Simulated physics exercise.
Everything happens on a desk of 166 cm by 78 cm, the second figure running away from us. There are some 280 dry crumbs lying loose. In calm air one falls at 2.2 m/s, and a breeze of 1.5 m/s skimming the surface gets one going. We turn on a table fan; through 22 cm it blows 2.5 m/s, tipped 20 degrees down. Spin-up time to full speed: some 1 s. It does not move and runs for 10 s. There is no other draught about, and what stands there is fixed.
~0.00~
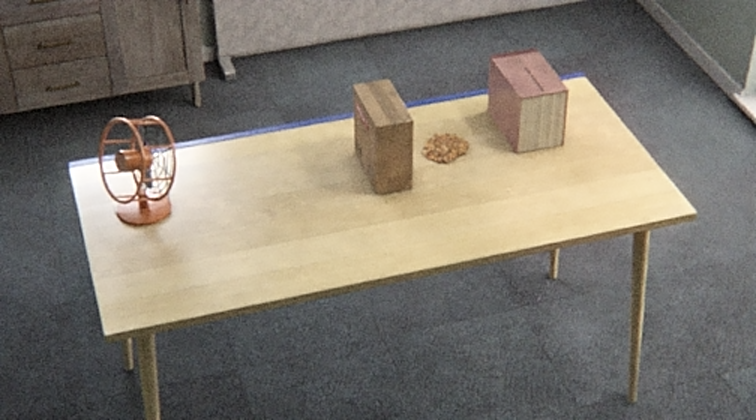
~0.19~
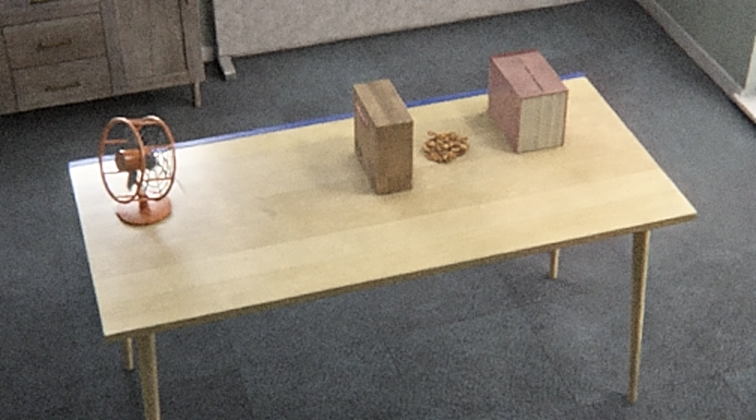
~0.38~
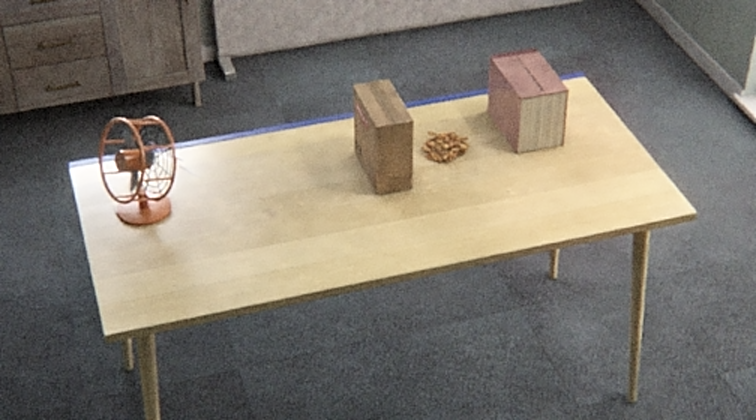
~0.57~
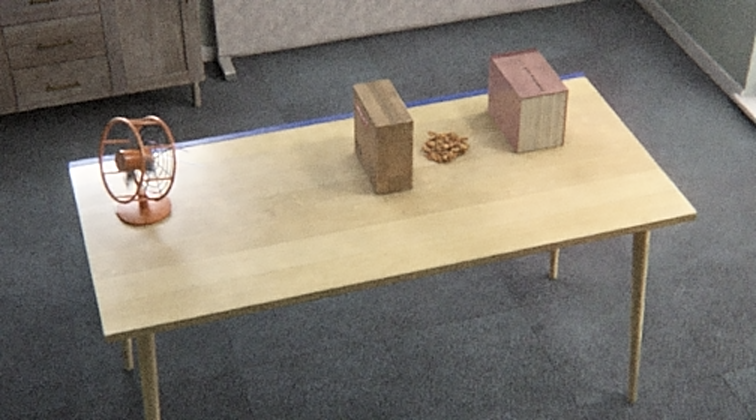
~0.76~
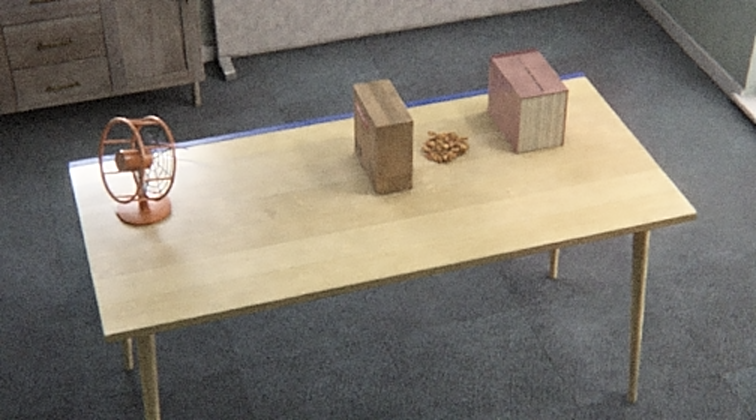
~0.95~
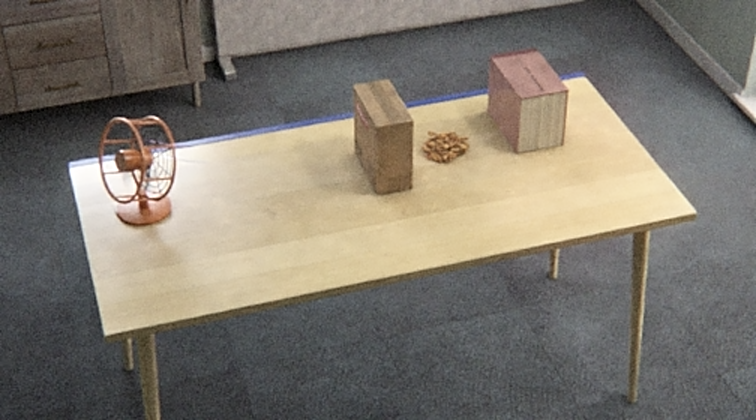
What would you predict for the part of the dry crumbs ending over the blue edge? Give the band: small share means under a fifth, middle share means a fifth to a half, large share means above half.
It is a small share.
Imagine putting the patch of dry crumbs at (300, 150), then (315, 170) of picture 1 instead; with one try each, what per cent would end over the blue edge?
First try about 100 per cent, second about 30 per cent.
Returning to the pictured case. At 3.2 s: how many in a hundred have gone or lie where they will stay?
About 100 %.
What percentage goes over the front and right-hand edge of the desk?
About 0 % front, about 0 % right-hand.
After 2.0 s the count stands so, 0 % are over the blue edge; the middle of those still in play is near (446, 146).
After 3.2 s the count stands so, 0 % are over the blue edge; the middle of those still in play is near (446, 146).
After 5.5 s the count stands so, 0 % are over the blue edge; the middle of those still in play is near (446, 146).
After 10.0 s, at the end, 0 % are over the blue edge; the middle of those still in play is near (446, 146).
